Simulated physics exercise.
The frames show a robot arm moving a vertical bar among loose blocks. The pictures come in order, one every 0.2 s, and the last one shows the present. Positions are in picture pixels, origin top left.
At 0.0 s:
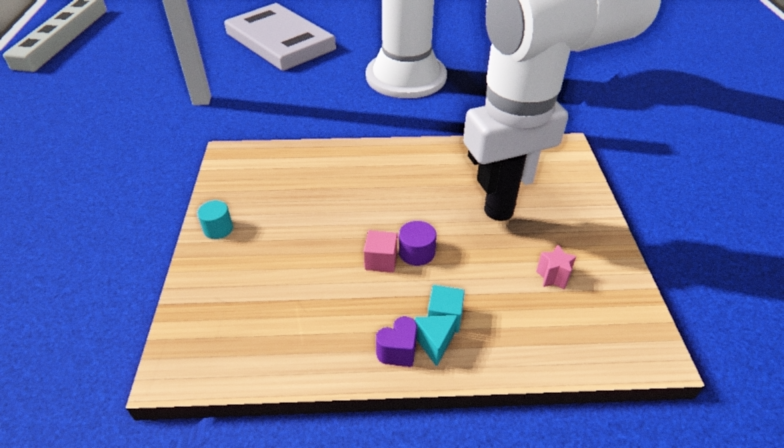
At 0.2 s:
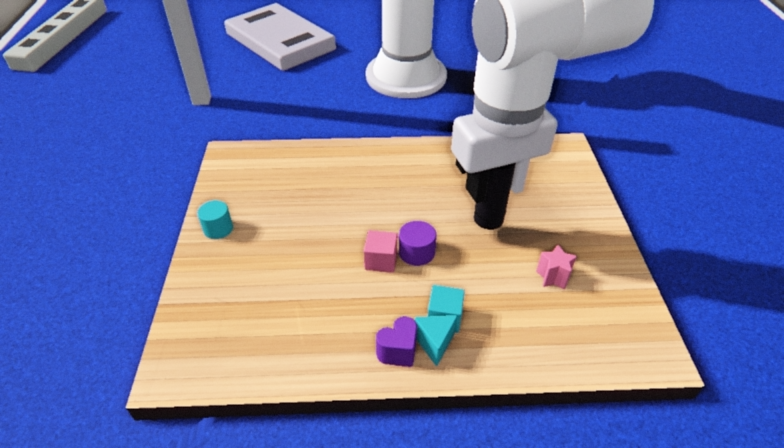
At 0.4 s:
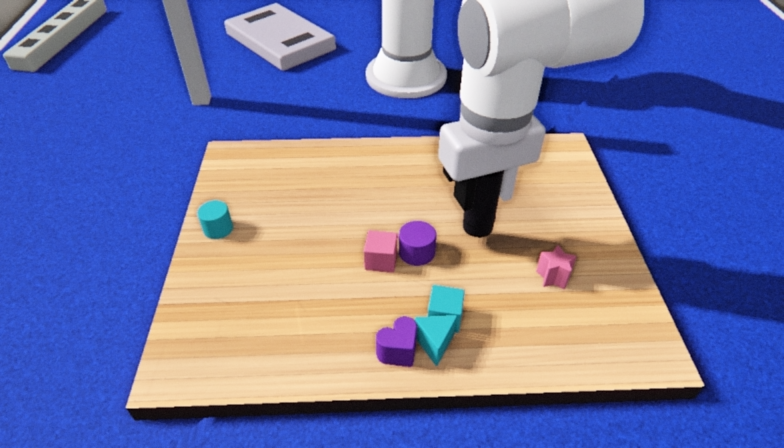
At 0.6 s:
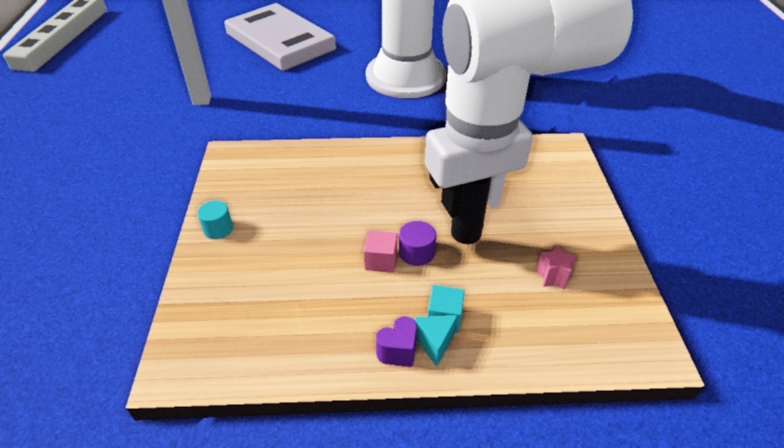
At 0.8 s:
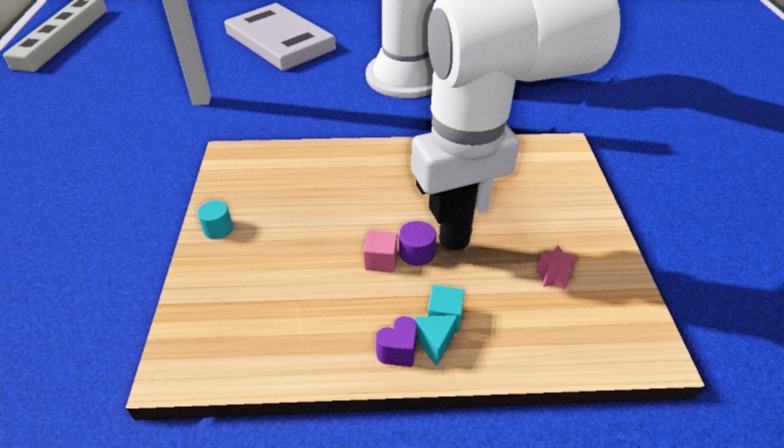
On a wooden board over blue cloth, a robot arm moving a black vertical bar slowly left and slightly nearer among still blocks.
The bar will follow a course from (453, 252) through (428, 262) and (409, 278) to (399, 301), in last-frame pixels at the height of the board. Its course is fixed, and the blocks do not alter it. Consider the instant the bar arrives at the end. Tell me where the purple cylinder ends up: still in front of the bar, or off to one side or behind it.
Slid off.
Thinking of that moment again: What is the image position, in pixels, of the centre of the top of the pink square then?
The centre of its top will be at (355, 241).
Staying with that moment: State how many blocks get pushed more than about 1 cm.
Total moved: Two.
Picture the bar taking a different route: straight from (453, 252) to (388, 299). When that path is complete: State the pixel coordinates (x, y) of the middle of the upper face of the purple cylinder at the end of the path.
I predict (397, 237).
The first path, step by step. One third of the way, bar at (429, 250); pink square at (362, 241), turned 45° anticlockwise; purple cylinder at (396, 233).
Two thirds of the way, bar at (410, 267); pink square at (355, 241), turned 40° anticlockwise; purple cylinder at (390, 234).
At the end, bar at (399, 289); pink square at (355, 241), turned 40° anticlockwise; purple cylinder at (390, 234); turquoise square still.
